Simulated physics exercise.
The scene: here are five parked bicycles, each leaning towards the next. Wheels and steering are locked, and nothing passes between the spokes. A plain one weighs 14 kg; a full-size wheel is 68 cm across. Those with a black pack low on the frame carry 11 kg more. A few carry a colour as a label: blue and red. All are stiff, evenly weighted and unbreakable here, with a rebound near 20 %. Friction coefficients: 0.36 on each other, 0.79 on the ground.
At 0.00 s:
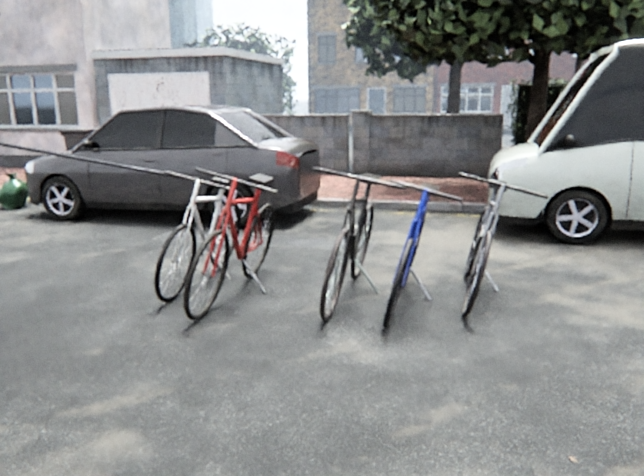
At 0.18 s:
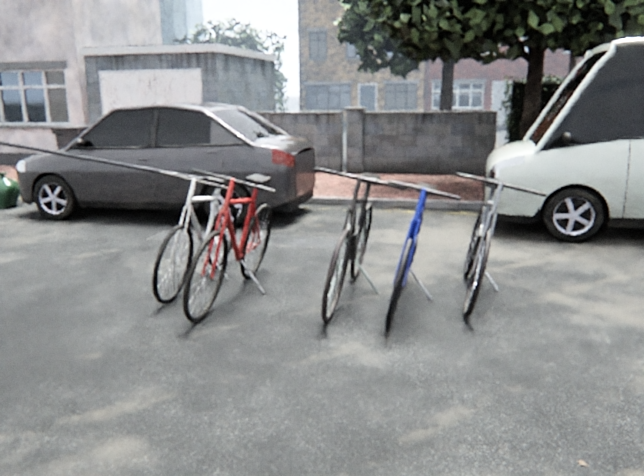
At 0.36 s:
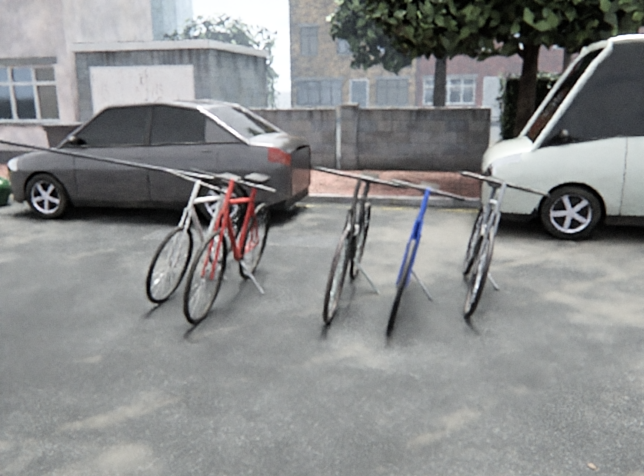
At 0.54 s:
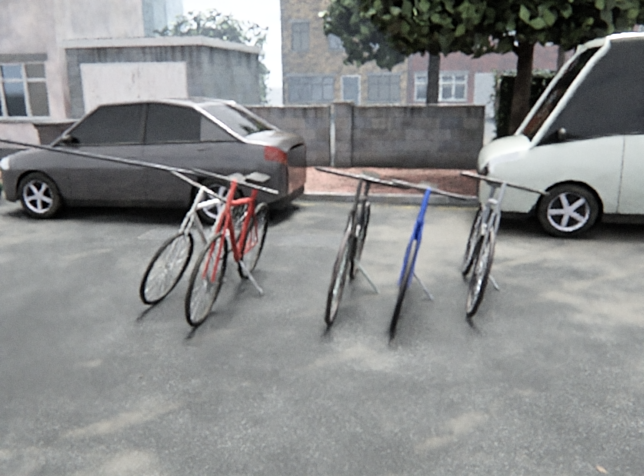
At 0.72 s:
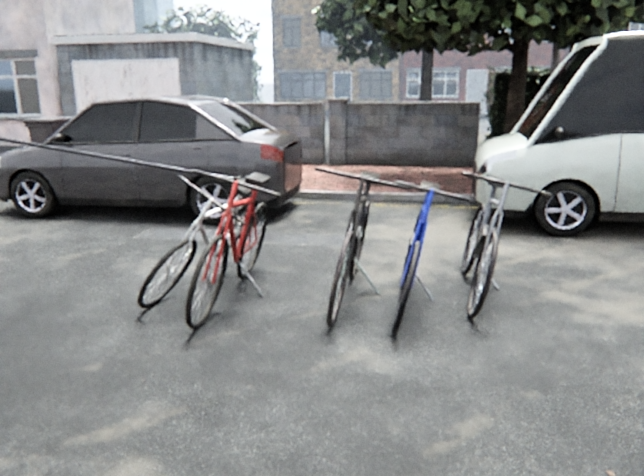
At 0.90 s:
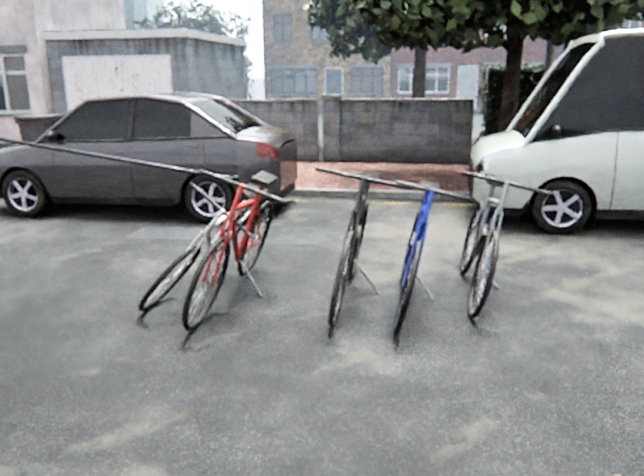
In this clip, the view shifts slightly around five bicycles parked near two cars as a long pole from the left pushes the leftmost, silver one, which tilts rightward against the red one; the red one then leans slightly.
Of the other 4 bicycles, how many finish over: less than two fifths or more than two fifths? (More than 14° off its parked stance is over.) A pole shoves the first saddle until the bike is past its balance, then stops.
It comes to more than two fifths.
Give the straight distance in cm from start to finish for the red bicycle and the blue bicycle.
Red 70, blue 60.
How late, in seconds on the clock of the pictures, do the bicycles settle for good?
Around 4.0 s.
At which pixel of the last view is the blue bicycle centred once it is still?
Near (481, 282).
Around 1.32 s, 1 of the 4 other bicycles over; red bicycle tipped 26°.
Around 1.76 s, 1 of the 4 other bicycles over; red bicycle tipped 61°.
Around 2.58 s, 4 of the 4 other bicycles over; red bicycle tipped 67°; blue bicycle tipped 42°.
Around 3.44 s, 4 of the 4 other bicycles over; red bicycle lying flat; blue bicycle tipped 69°.
Finally (4.0 s), 4 of the 4 other bicycles over; red bicycle lying flat; blue bicycle tipped 69°. That is 100 per cent. Not one is left standing. Seen by the last camera, middles, red bicycle near (311, 279), blue bicycle near (482, 282).
